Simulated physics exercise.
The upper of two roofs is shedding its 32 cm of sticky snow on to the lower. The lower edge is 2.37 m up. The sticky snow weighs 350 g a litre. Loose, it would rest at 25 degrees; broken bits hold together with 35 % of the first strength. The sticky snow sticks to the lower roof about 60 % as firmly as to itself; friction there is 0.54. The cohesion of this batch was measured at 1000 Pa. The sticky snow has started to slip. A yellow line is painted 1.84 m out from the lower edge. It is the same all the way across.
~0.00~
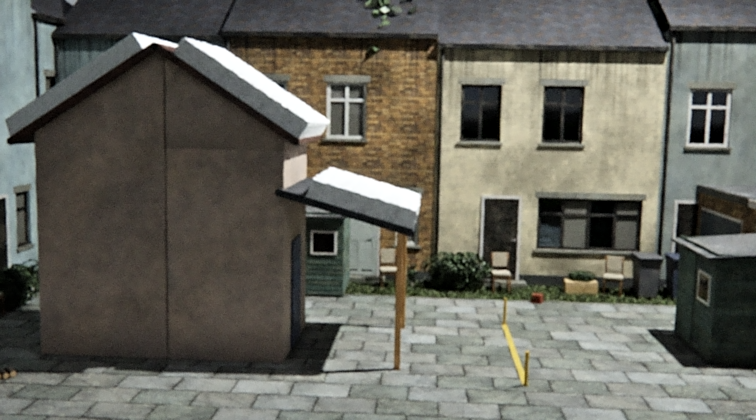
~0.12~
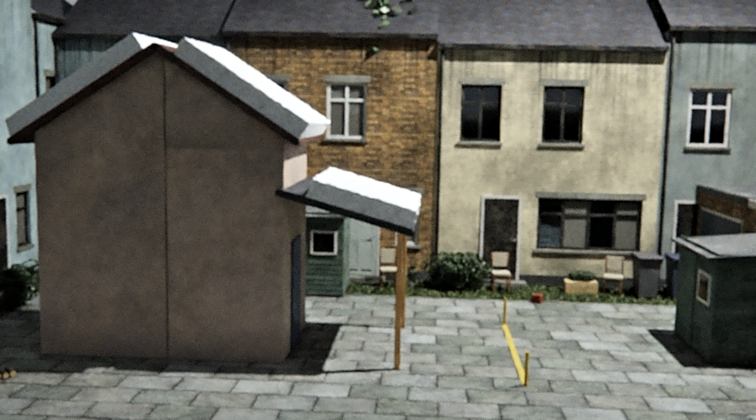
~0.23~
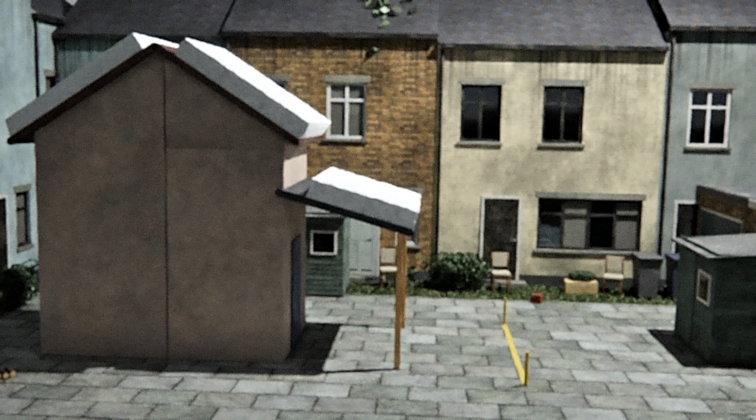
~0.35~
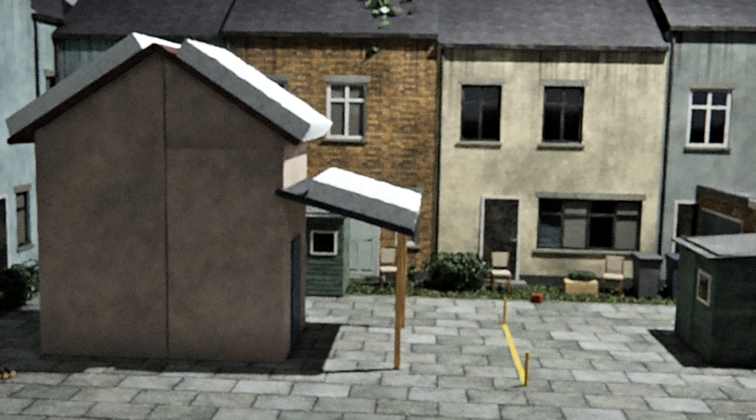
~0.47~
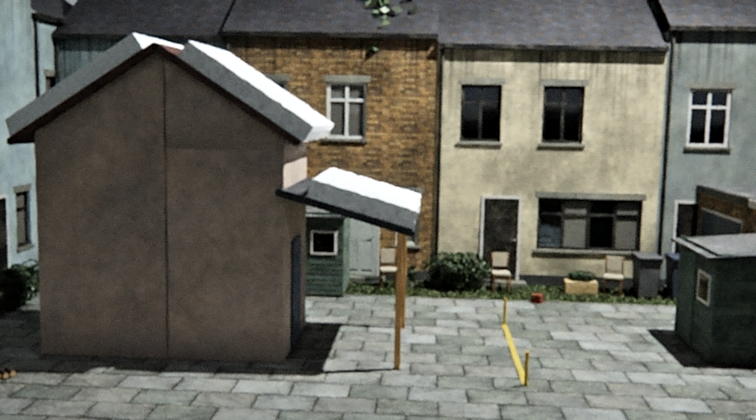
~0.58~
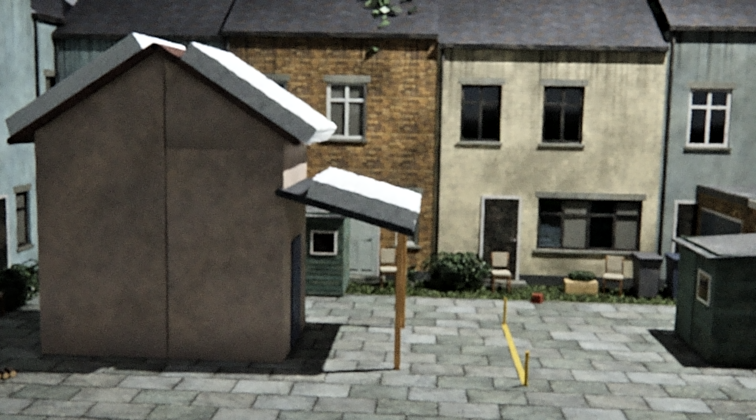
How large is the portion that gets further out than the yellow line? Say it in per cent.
It comes to some 0 %.
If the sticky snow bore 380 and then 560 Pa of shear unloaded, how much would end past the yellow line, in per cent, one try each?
In turn about 8 %, 1 %.
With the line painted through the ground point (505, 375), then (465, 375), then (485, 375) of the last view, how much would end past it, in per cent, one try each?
In that order: 0 %, 0 %, 0 %.
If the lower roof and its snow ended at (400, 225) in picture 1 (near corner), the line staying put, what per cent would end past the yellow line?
In that case some 0 per cent.
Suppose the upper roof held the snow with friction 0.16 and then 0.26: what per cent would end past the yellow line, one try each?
In that order: 5 %, 4 %.
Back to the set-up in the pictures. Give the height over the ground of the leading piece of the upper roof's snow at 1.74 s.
Roughly 3.0 m.
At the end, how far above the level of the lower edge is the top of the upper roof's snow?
Some 1.4 m.
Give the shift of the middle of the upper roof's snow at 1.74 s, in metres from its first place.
About 1.6 m.
By 1.11 s, none is below the lower edge and 0 % is past the line.
By 1.74 s, none is below the lower edge and 0 % is past the line.
By 2.37 s, none is below the lower edge and 0 % is past the line.
By 3.00 s, none is below the lower edge and 0 % is past the line.
By 4.40 s, at the end, none is below the lower edge and 0 % is past the line.
